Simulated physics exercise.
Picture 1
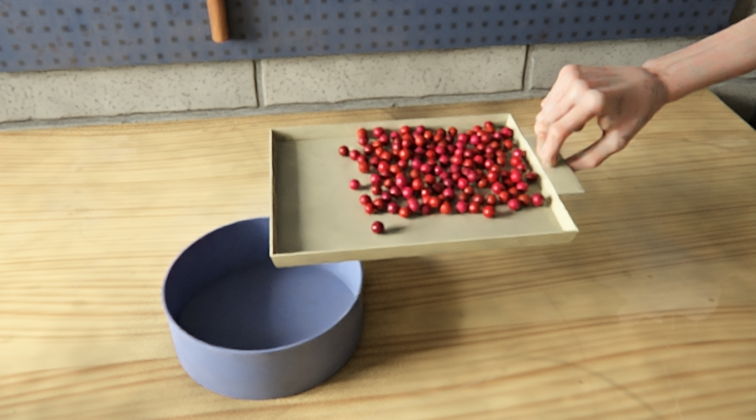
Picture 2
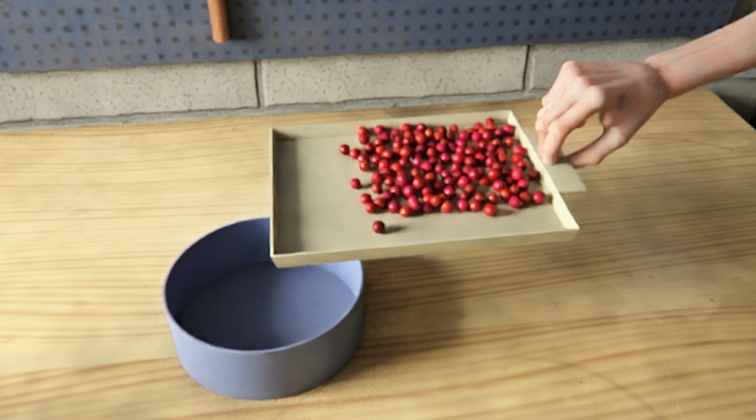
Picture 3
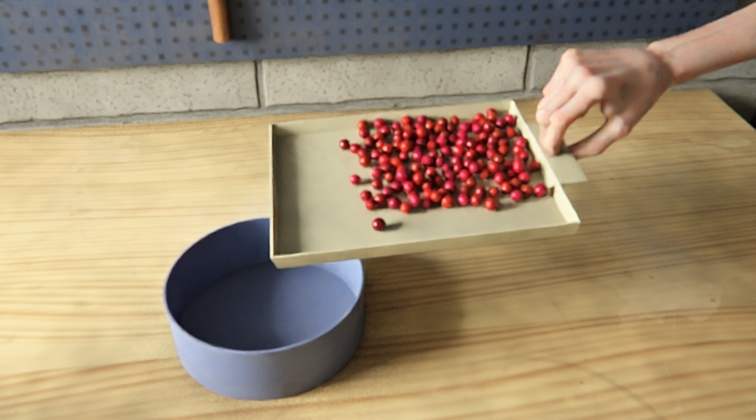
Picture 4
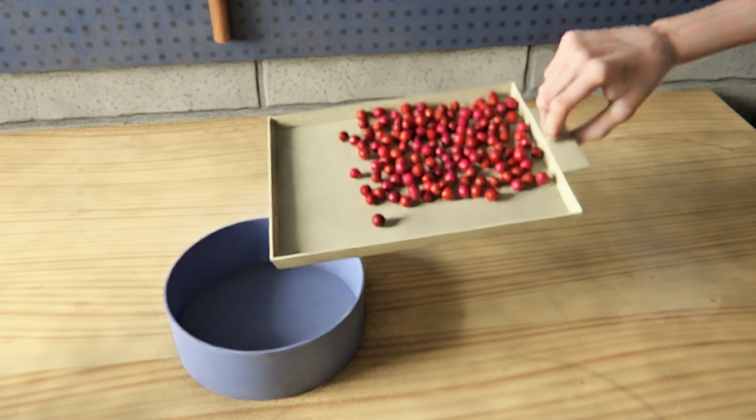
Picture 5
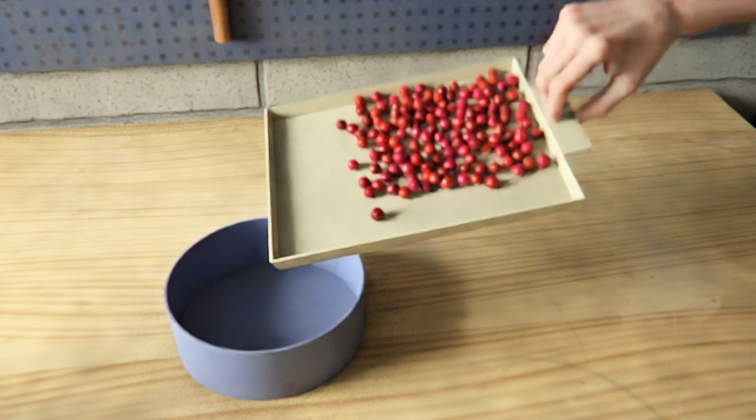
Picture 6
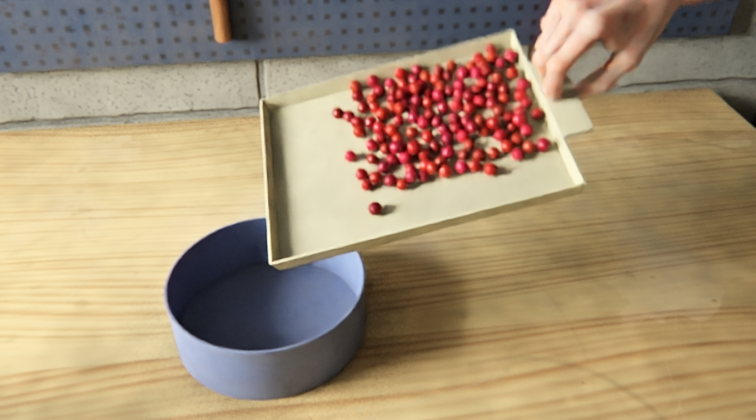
The video shows a hand holding the right side of a shallow beige tray of red berries above a blue round bowl, then steadily raising that side so the tray slants down leftward while the berries stay bunched together.
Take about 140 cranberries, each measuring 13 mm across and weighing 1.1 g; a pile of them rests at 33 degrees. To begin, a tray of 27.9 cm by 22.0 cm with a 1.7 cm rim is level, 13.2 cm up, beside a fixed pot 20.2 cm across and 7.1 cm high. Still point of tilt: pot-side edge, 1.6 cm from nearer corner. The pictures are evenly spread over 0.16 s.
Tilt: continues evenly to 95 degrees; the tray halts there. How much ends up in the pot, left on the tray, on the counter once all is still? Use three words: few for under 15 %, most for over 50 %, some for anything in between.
Pot: Some; left on the tray: Few; counter: Most.
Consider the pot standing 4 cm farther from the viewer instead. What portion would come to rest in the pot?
Expect something close to 0 per cent.
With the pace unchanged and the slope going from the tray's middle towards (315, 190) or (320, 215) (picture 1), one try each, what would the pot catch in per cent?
Approximately 45 percent, then 45 percent.
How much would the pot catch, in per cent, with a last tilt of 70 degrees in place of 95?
The pot would get around 35 per cent.
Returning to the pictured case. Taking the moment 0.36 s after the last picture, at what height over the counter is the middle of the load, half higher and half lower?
The halfway line is at about 20 cm.
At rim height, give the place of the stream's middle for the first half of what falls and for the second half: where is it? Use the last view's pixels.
Near (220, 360) at first, near (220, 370) afterwards.
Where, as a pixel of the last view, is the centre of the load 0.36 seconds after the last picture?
Approximately (283, 209) in the last picture.
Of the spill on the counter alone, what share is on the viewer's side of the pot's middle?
Share: Some 100 %.
Then, 0.22 s after the last picture, tilt 58 degrees; the tray holds 100 %, the pot 0 %.
Then, 0.36 s after the last picture, tilt 84 degrees; the tray holds 100 %, the pot 0 %.
Then, 0.63 s after the last picture, tilt 95 degrees; the tray holds 0 %, the pot 25 %.
In the end, pot 30 %, tray 0 %, counter 70 %.
